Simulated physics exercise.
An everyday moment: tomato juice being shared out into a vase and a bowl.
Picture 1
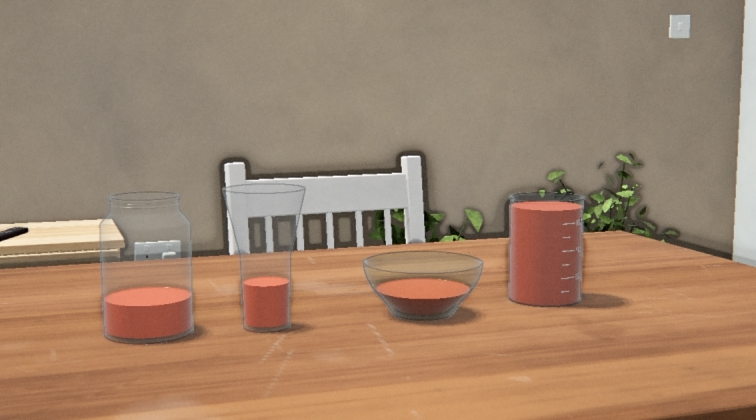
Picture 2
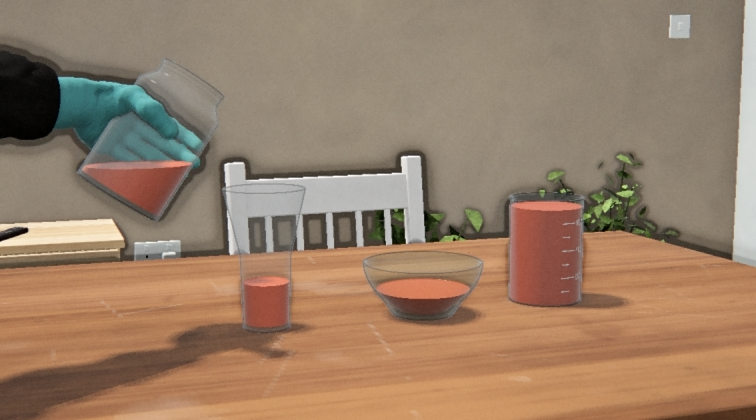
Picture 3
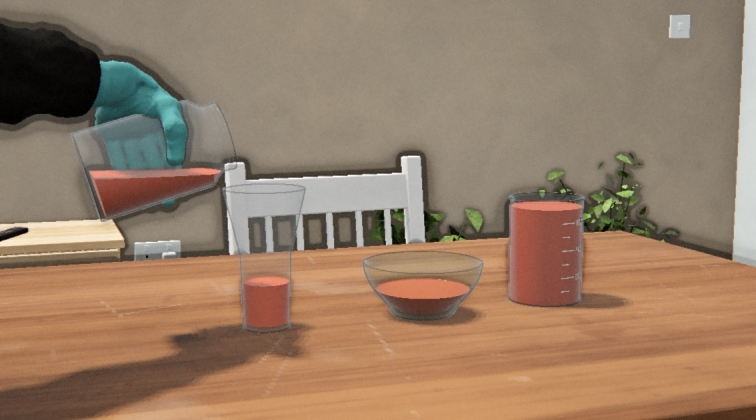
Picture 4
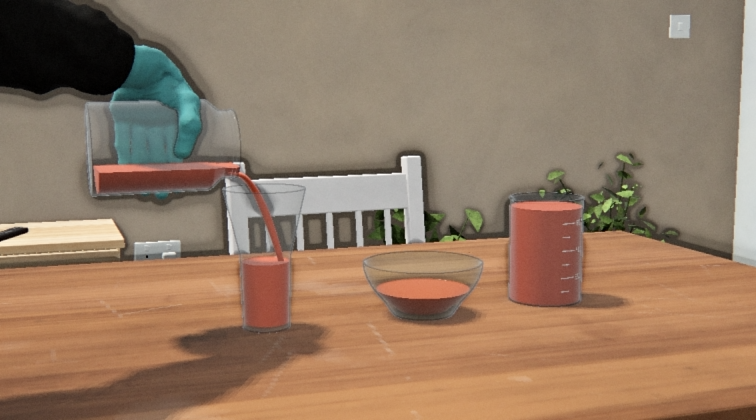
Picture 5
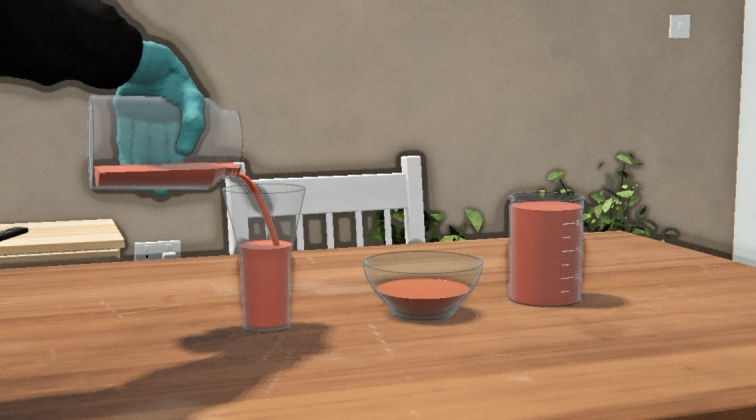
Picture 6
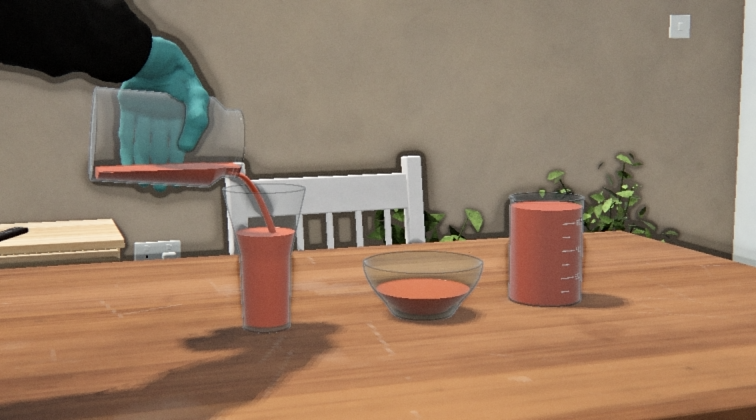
A gloved hand lifts a jar of red liquid, tips it, and pours into a vase.
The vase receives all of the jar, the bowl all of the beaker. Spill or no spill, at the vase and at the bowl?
The vase holds everything and the bowl spills over the rim.
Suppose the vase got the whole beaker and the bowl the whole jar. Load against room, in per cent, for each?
Roughly 170 per cent, then 60 per cent.
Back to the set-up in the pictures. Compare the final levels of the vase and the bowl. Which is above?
It is the one on the left.
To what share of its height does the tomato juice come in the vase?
I make it 85 per cent.
Shortly, the vase is about three quarters full.
At the finish, the vase is about three quarters full; the bowl is full to the brim, some went over its rim.
